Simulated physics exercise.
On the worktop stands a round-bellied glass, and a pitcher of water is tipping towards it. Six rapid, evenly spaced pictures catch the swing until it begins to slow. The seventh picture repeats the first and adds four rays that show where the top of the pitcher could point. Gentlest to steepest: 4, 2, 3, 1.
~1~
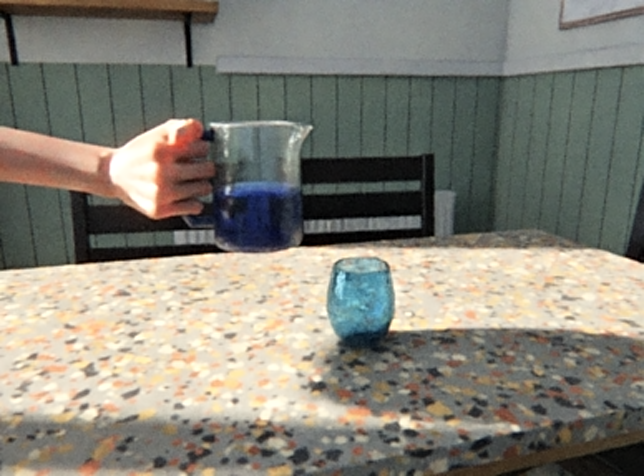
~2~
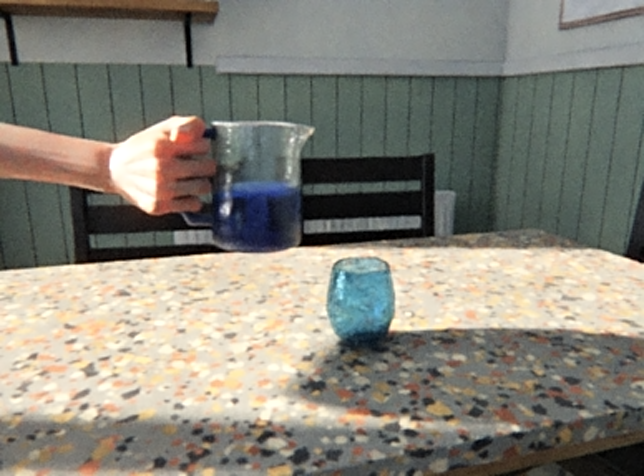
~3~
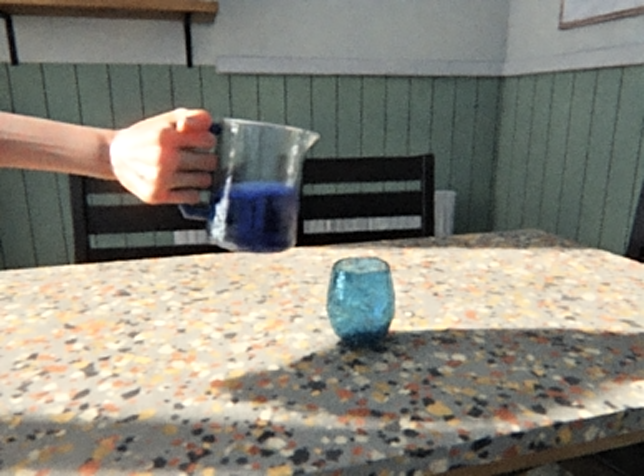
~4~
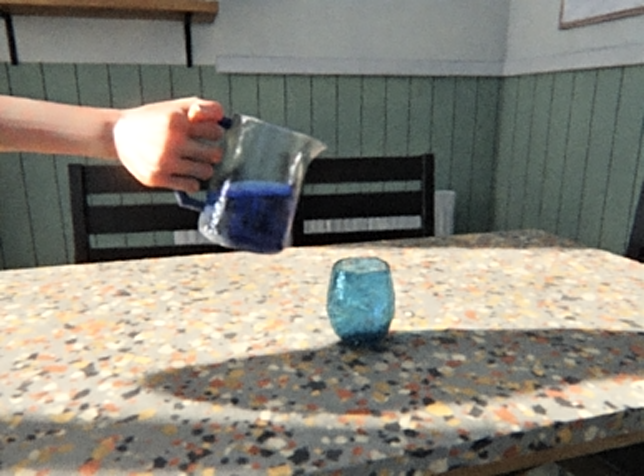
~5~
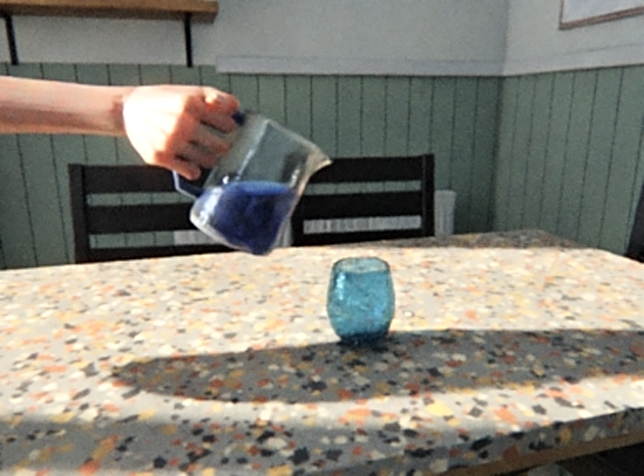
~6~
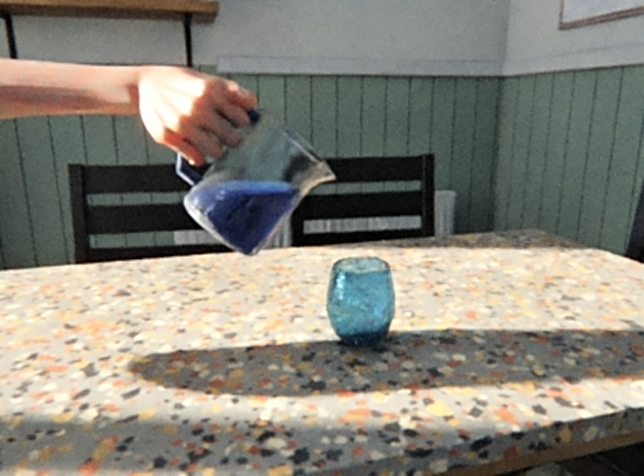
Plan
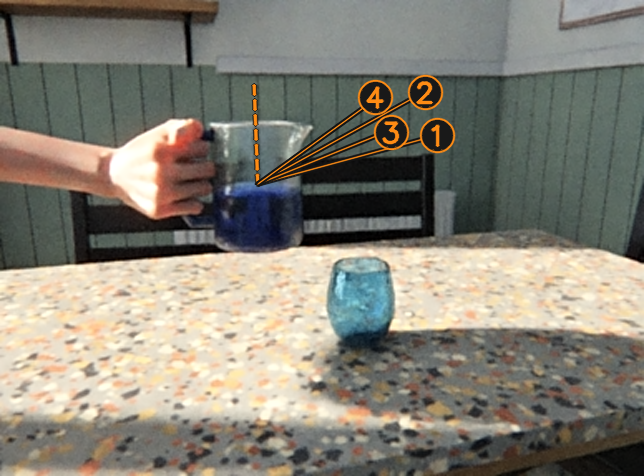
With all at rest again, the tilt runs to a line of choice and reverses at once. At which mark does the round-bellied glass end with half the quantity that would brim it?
1 works best here.
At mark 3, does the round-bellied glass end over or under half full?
Under.
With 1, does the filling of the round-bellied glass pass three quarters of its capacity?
No, less.
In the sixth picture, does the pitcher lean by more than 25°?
Yes.
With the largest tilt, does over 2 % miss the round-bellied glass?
No, it does not.
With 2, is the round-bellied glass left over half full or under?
Under half.
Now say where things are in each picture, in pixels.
In the first frame, upright, lip at (312, 126); rim of the round-bellied glass round (361, 264); nothing has left yet.
In the second frame, tipped about 2°, lip at (314, 128); nothing has left yet.
In the third frame, tipped about 8°, lip at (319, 135); nothing has left yet.
In the fourth frame, tipped about 18°, lip at (326, 146); nothing has left yet.
In the fifth frame, tipped about 30°, lip at (331, 161); nothing has left yet.
In the sixth frame, tipped about 42°, lip at (333, 177); nothing has left yet.
On the marked copy, 1 at (421, 139); 2 at (410, 99); 3 at (374, 136); 4 at (362, 108).
For mark 1, the round-bellied glass ends with about 49 % of what it can hold.
For mark 2, the round-bellied glass ends with about 15 % of what it can hold.
For mark 3, the round-bellied glass ends with about 31 % of what it can hold.
For mark 4, the round-bellied glass ends with about 4 % of what it can hold.
